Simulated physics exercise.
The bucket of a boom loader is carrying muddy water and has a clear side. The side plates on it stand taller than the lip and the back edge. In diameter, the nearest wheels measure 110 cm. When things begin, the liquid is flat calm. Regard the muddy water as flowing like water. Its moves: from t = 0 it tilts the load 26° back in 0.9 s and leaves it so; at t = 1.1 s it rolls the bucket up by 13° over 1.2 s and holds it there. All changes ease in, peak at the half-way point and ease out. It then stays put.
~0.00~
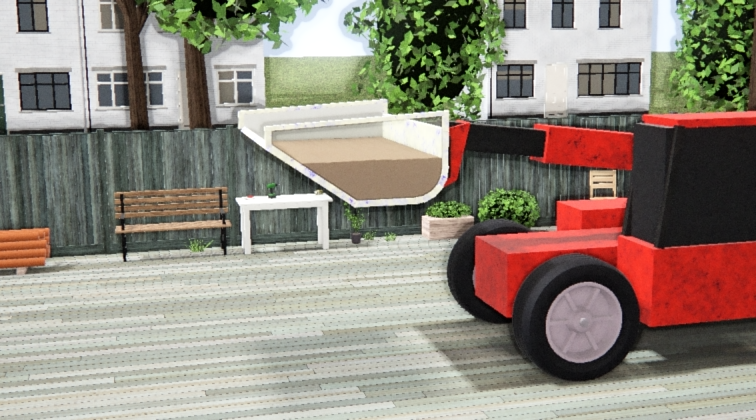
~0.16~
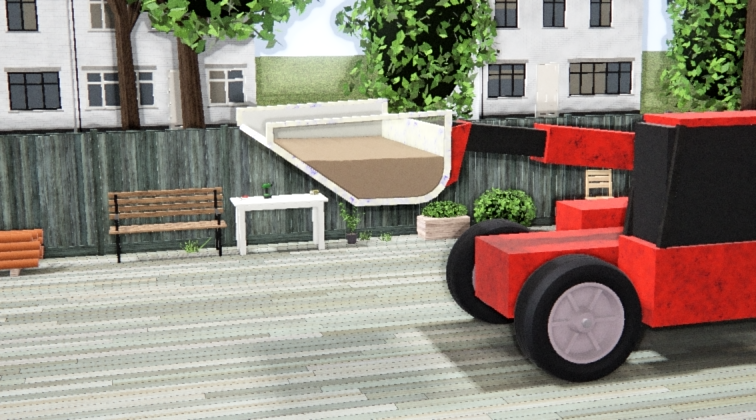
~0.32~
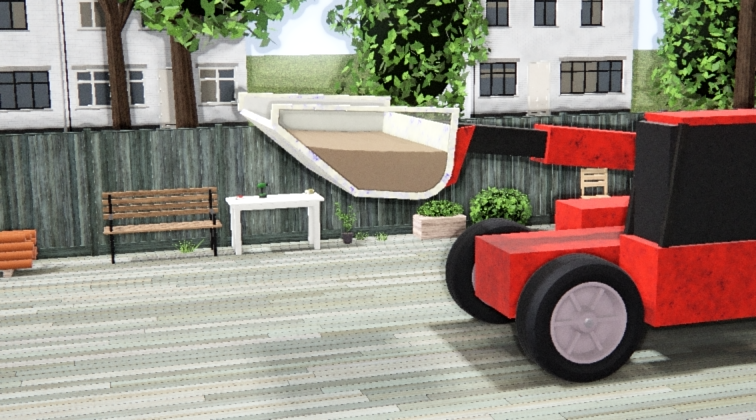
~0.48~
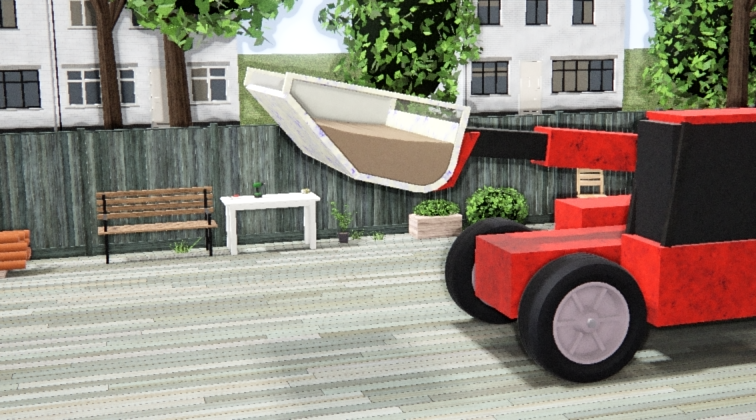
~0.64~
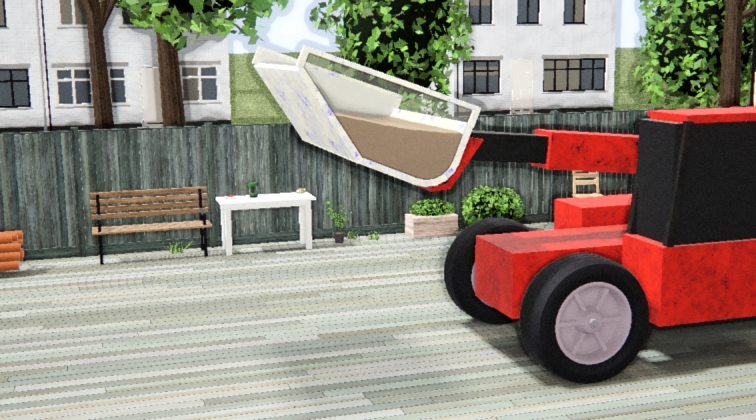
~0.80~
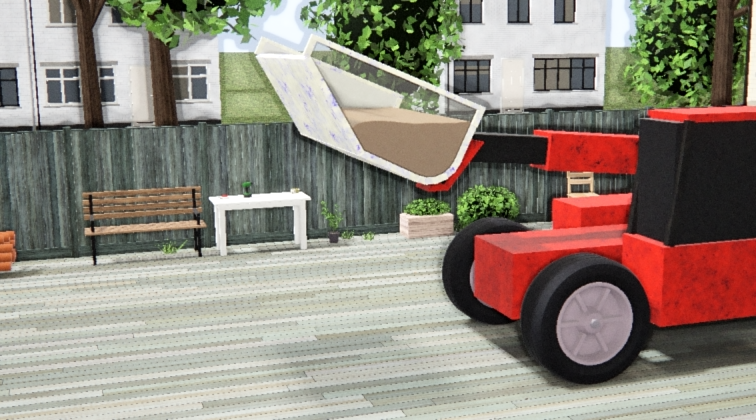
A clear-sided bucket of brown muddy water tilting back on a red boom loader's arm in a fenced yard.
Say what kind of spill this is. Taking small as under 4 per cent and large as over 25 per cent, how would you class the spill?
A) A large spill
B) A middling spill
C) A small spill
Answer: A.
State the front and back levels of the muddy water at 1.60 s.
Front: 22 cm; back: 44 cm.
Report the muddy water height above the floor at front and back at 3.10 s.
Level: ~ 8 cm in front; 44 cm behind.
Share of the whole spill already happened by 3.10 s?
About 90 percent at that moment.
After 1.60 s the bucket is at 30° back, the surface stands 45 cm at the back and 22 cm at the front; 13 per cent is out, over the back.
After 2.35 s the bucket is at 39° back, the surface stands 61 cm at the back and 0 cm at the front; 22 per cent is out, over the back.
After 3.10 s the bucket is at 39° back, the surface stands 45 cm at the back and 7 cm at the front; 37 per cent is out, over the back.
After 5.18 s 42 per cent is out, over the back, 233 of 554 litres.
